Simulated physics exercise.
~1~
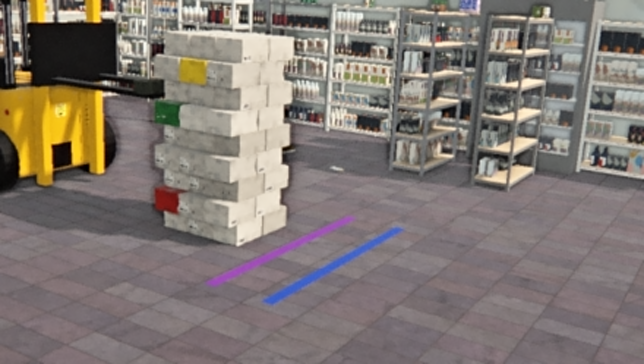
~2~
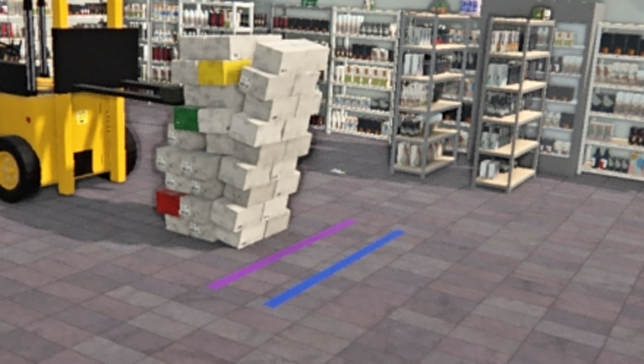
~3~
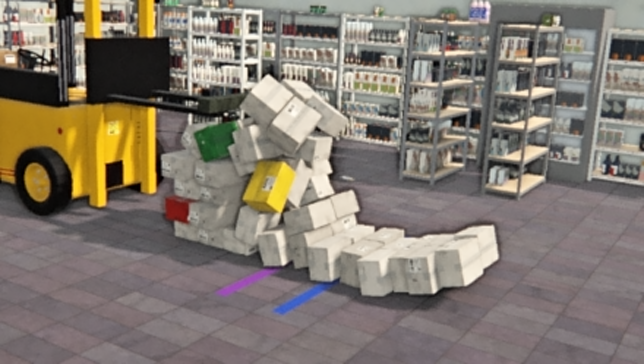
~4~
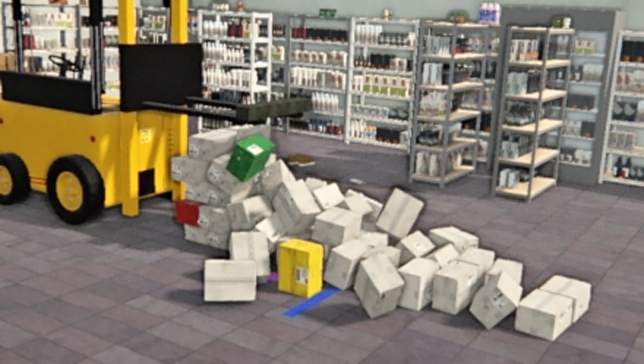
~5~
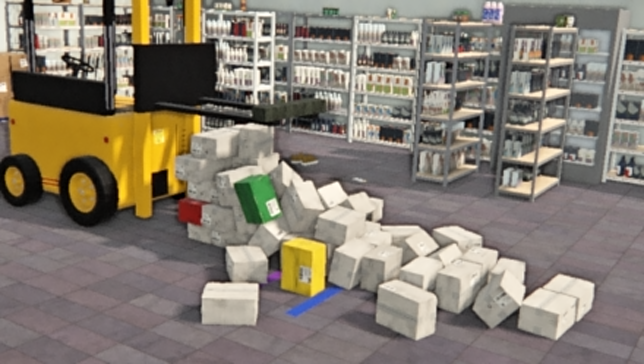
Inside a shop, a yellow lift truck driving a beam into stacked pale parcels, toppling them rightward into a heap across floor stripes.
